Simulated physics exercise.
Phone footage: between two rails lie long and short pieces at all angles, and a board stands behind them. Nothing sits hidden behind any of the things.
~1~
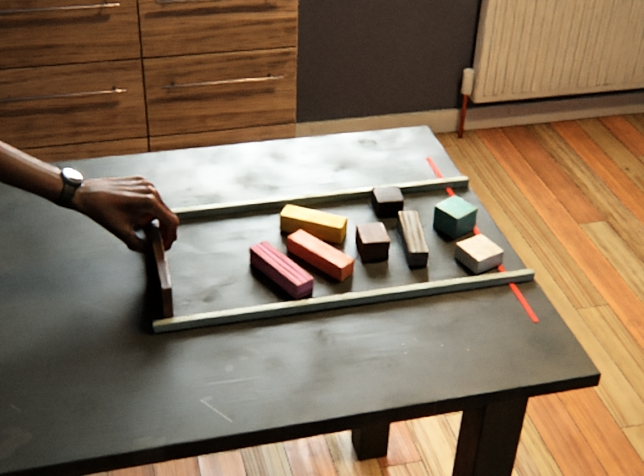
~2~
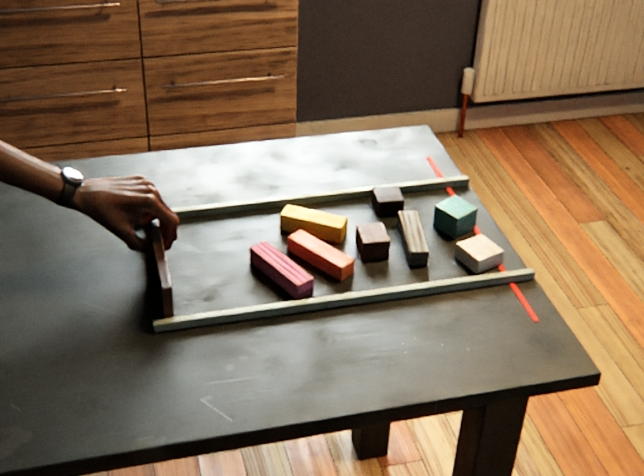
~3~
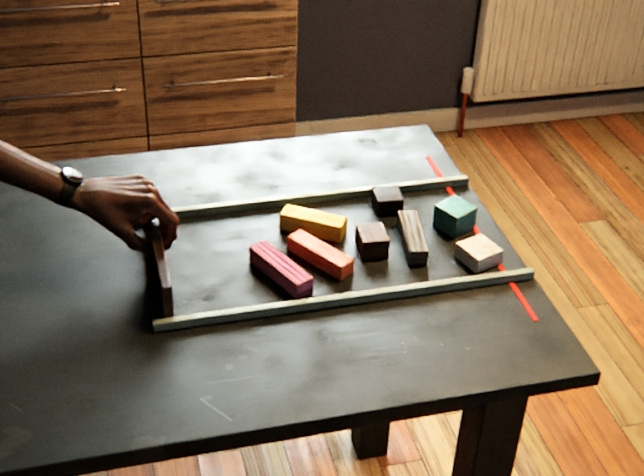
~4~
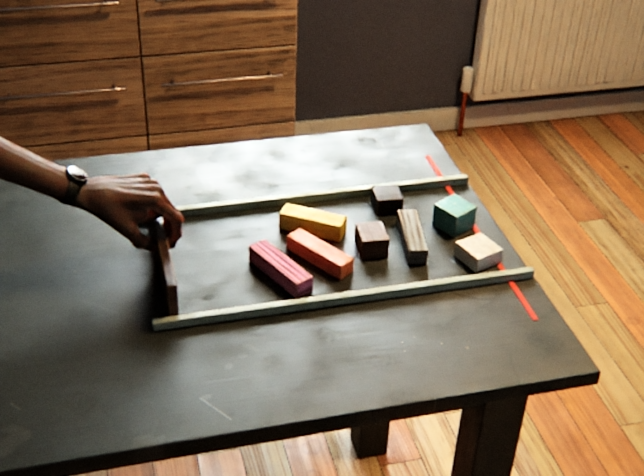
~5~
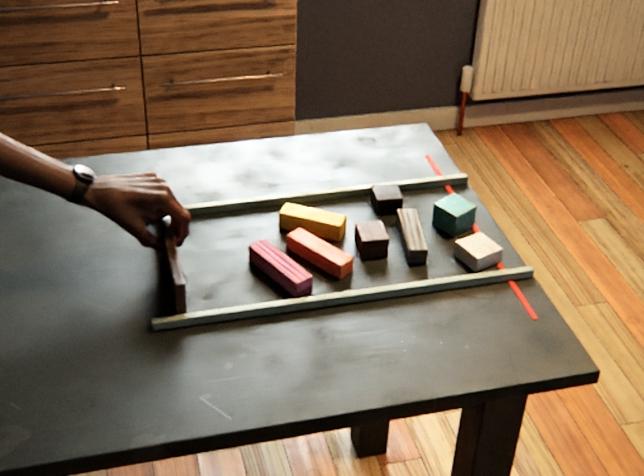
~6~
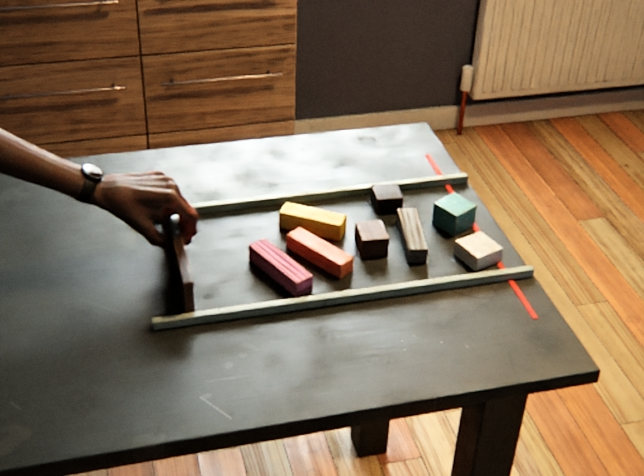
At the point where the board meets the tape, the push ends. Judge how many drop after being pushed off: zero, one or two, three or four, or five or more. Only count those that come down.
Over four drop.
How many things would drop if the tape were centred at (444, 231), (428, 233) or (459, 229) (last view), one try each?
3, 2, 4.
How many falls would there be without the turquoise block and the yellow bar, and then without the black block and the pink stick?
Try 1: 4; try 2: 4.
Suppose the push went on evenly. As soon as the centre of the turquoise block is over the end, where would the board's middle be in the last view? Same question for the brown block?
Estimated middle: (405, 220), and (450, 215) for the other.
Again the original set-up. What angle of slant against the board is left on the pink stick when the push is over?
Roughly 0°.
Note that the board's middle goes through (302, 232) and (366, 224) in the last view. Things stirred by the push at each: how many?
Counts: 3, 8.
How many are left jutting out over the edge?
That'd be 1.
Soon after, none off yet; white block at rest near (478, 251); turquoise block at rest near (454, 214); grey stick at rest near (412, 235).
After that, none off yet; white block displaced about its own width near (503, 252); turquoise block displaced about its own width near (481, 214); grey stick displaced about its own width near (463, 230).
In the end, the number that fall off is five or more; gone, orange bar, yellow bar, brown block, grey stick, turquoise block and white block.
